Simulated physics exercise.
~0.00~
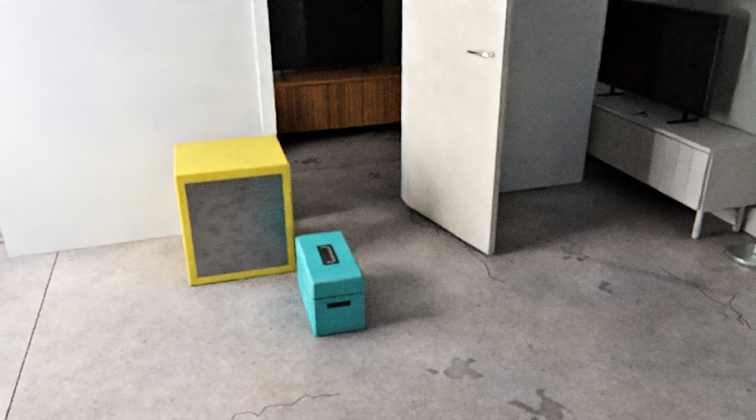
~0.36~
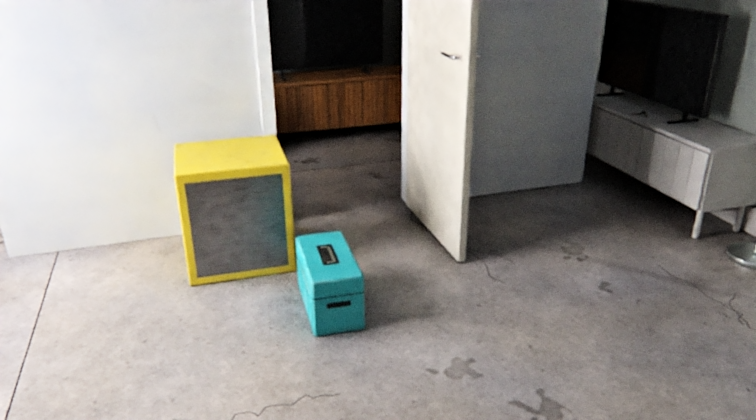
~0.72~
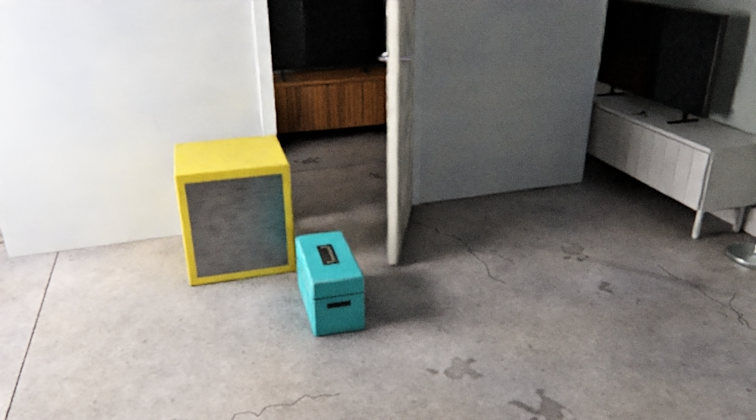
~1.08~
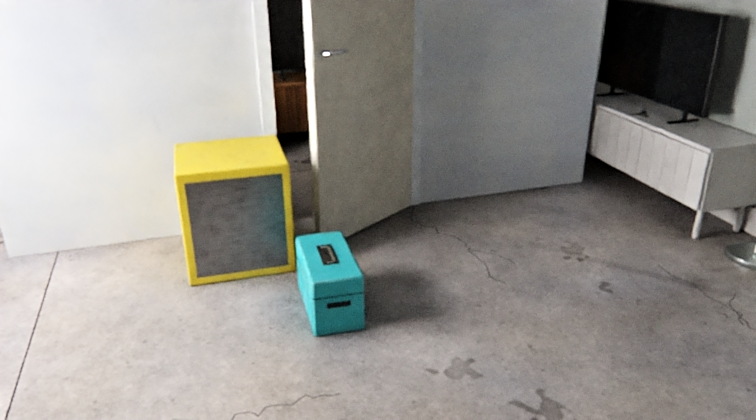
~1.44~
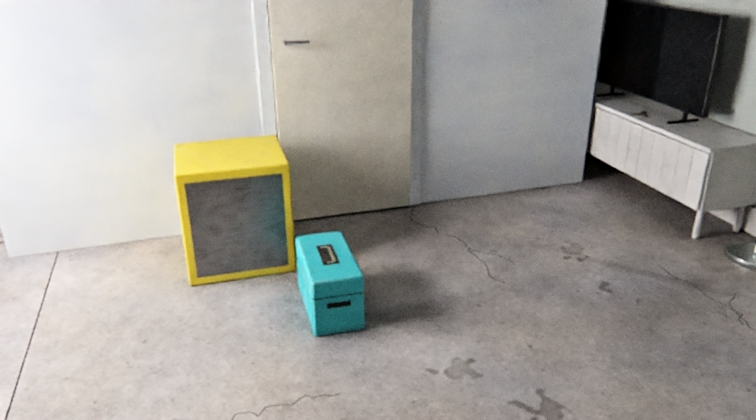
Pale door swinging steadily leftward until it fills the doorway and shuts, behind a yellow appliance and turquoise toolbox that stay still.
